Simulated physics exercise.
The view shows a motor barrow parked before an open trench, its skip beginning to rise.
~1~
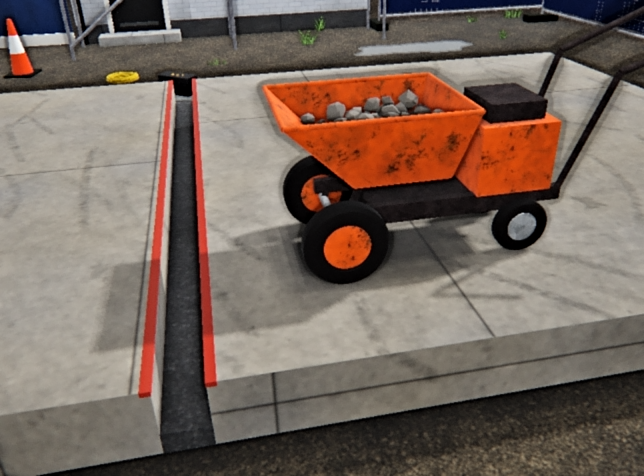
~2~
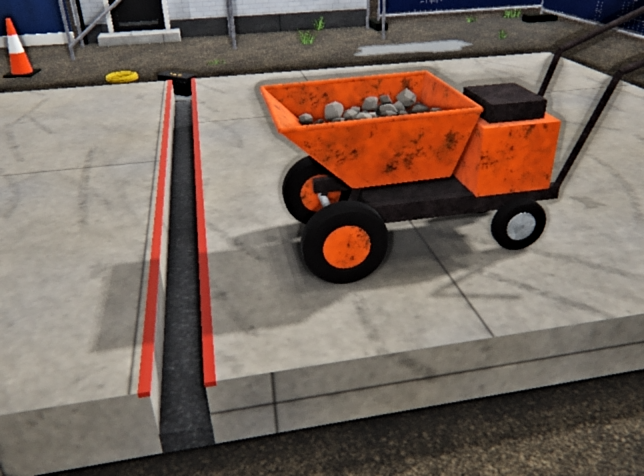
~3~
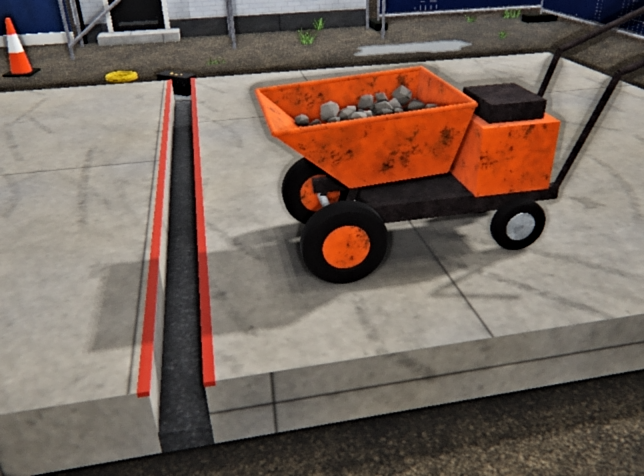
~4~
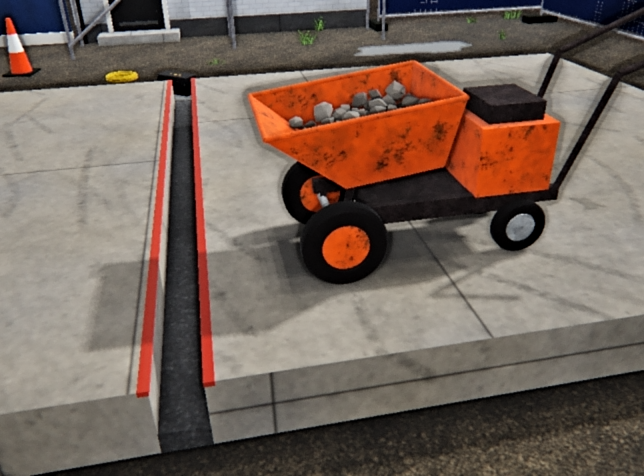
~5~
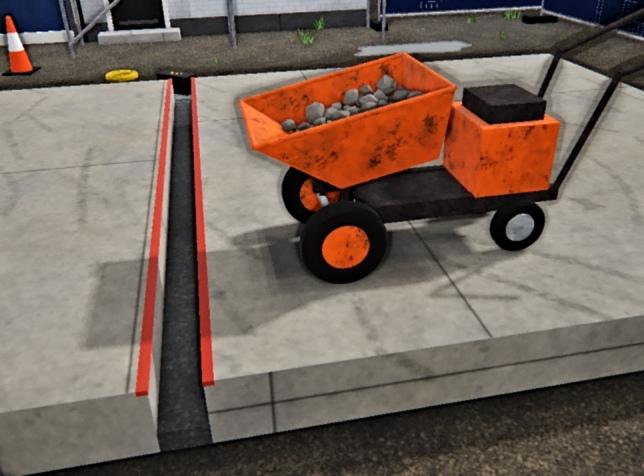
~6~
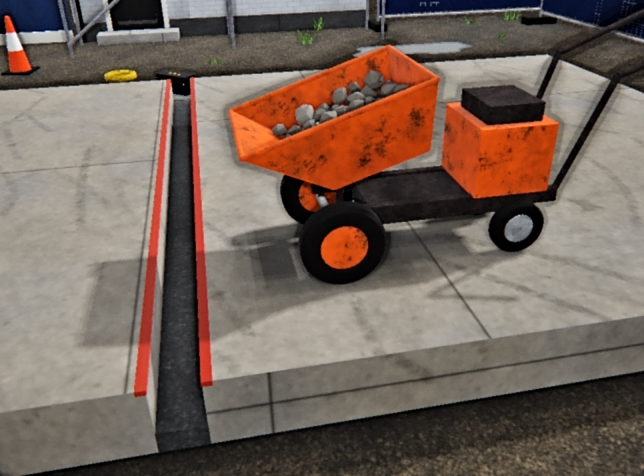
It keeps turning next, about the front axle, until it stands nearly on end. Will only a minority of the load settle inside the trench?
Ends mostly inside.
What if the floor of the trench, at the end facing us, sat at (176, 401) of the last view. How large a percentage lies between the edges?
It lands somewhere near 50 percent.
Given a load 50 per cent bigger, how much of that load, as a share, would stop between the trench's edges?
I'd say close to 60 per cent of it.
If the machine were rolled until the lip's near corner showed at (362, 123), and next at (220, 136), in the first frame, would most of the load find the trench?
Run 1 - a minority. Run 2 - a minority.
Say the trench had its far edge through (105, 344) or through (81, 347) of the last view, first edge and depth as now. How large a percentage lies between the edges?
100 % and 100 %, give or take.
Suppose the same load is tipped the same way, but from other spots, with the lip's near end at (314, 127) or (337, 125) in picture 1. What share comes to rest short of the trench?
20 and 40 percent, in that order.
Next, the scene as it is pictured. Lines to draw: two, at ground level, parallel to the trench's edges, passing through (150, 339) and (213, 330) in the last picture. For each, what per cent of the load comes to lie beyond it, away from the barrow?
Around 10 percent for the first and 90 percent for the second.
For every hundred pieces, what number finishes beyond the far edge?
I'd put it at some 5 per cent of the load.
Soon, skip tipped steeply; all in the skip.
A while on, skip tipped right over; most in the skip; a stray few short of the trench; about a quarter in or heaped over the trench; a stray few beyond it.
Towards the end, skip tipped right over; a small part in the skip; a stray few short of the trench; most in or heaped over the trench; a small part beyond it.
Finally, skip tipped right over; a small part in the skip; a stray few short of the trench; most in or heaped over the trench; a small part beyond it.
